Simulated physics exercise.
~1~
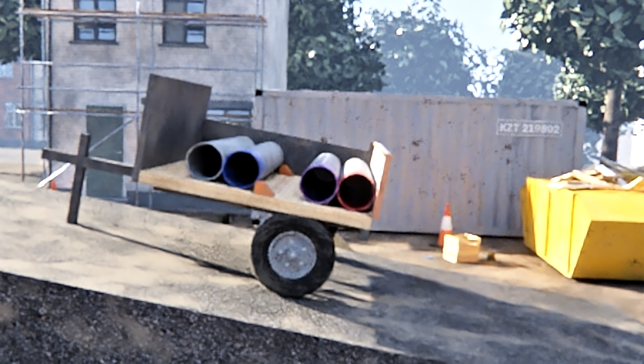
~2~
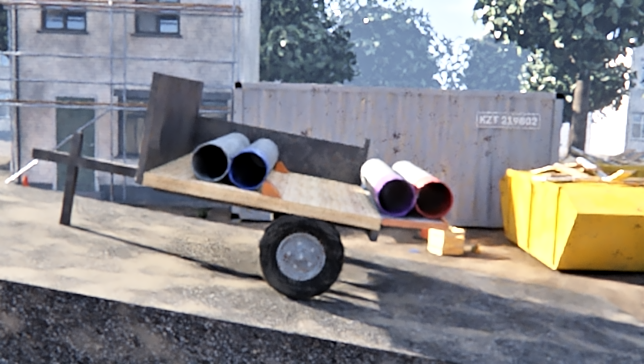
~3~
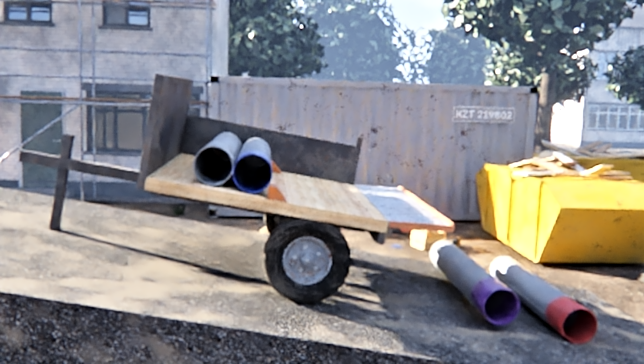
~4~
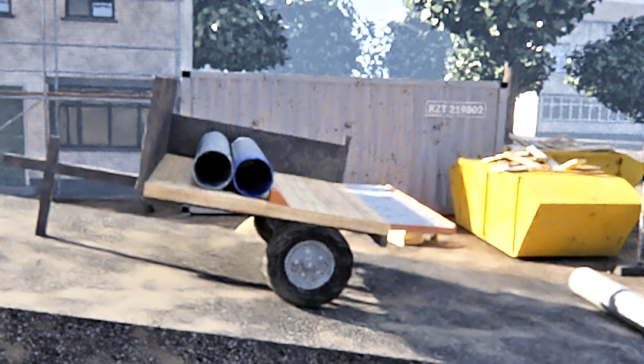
At first, four hollow plastic pipes lie on the open bed of a trailer parked on a slope, with a container and a yellow skip behind it. The tailgate drops open, and the purple and red pipes roll right onto it while the blue pipe and its neighbour stay behind an orange chock. The purple and red pipes then tumble off the lowered gate to the ground, swinging askew as they go. They travel on downhill towards the right edge of the view, which drifts slightly sideways. At the end, two pipes still rest side by side on the bed.
